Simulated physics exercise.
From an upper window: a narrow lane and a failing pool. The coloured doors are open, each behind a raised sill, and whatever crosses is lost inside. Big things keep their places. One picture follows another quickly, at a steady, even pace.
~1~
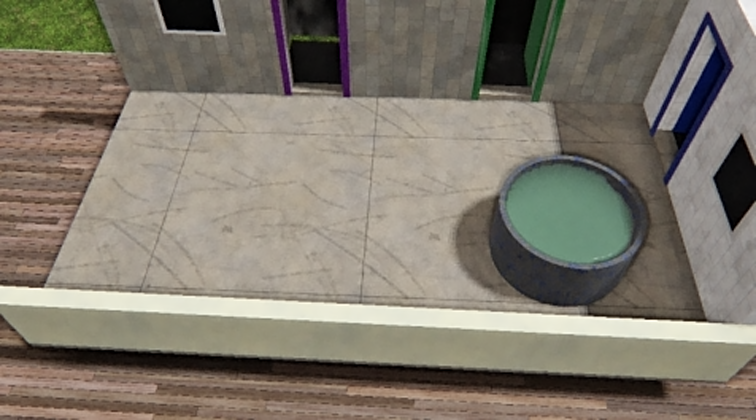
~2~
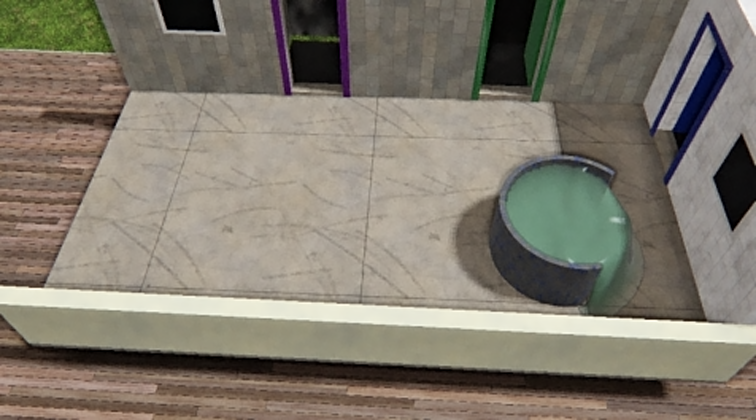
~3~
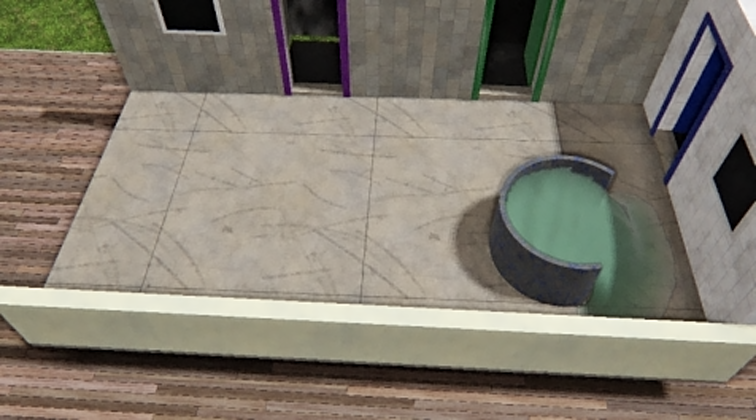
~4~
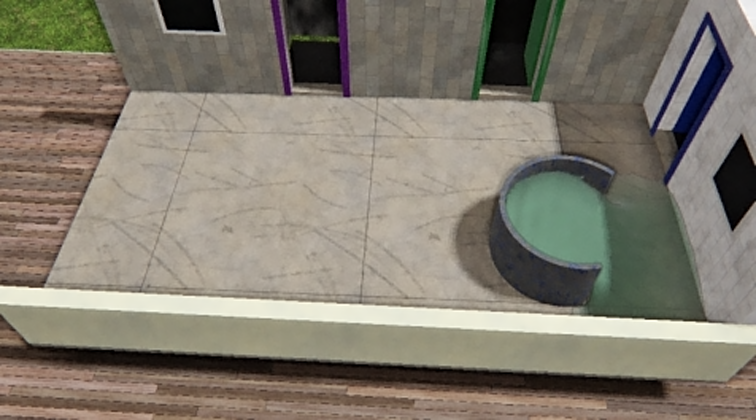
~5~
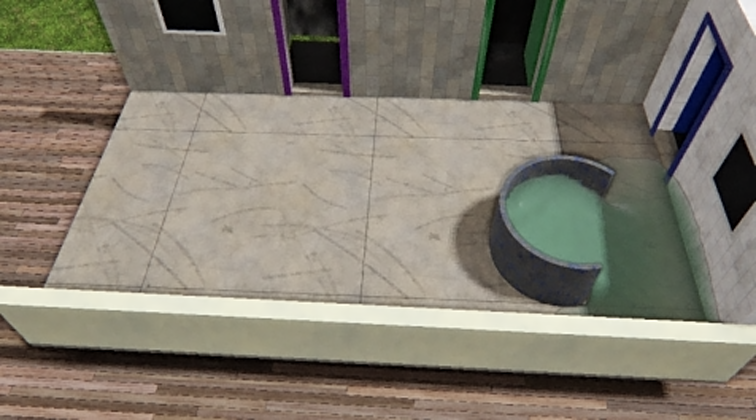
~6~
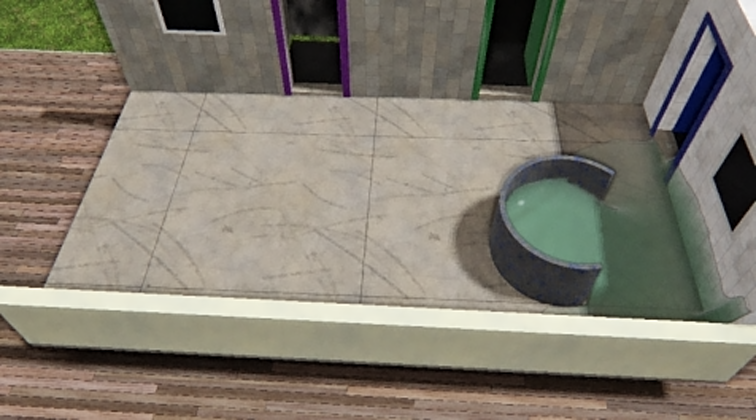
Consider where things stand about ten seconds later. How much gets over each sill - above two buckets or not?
My prediction: The blue door never exceeds two buckets. The green door never exceeds two buckets. The purple door never exceeds two buckets.
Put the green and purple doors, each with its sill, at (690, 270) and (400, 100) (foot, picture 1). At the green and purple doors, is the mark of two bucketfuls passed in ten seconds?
I reckon the green door admits more while the purple door admits less.
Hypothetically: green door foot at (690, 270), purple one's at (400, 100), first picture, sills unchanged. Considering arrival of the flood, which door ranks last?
I reckon it's the door marked purple.
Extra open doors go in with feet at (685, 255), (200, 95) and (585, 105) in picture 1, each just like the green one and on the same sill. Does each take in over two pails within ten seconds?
Result per door - past the limit; within the limit; past the limit.
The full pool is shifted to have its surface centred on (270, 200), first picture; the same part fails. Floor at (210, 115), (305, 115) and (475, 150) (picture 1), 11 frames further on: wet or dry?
Taking them in the order asked: Spared, then spared, then inundated.
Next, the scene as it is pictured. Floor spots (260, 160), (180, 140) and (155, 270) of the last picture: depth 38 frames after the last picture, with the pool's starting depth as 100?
Readings in sequence: 2, 4, 2 percent.
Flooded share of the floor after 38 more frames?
Roughly 95 %.
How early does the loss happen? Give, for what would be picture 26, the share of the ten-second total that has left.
I'd estimate some 0 per cent.
A moment on, water covers 15 % of the floor; the blue door wet at the sill, nothing in, the green door not reached, the purple door not reached.
Next, water covers 25 % of the floor; the blue door under two buckets in, the green door wet at the sill, nothing in, the purple door not reached.
Then, water covers 55 % of the floor; the blue door under two buckets in, the green door under two buckets in, the purple door wet at the sill, nothing in.
Later, water covers 95 % of the floor; the blue door under two buckets in, the green door under two buckets in, the purple door wet at the sill, nothing in.
In the end, water covers 90 % of the floor; the blue door under two buckets in, the green door under two buckets in, the purple door wet at the sill, nothing in.
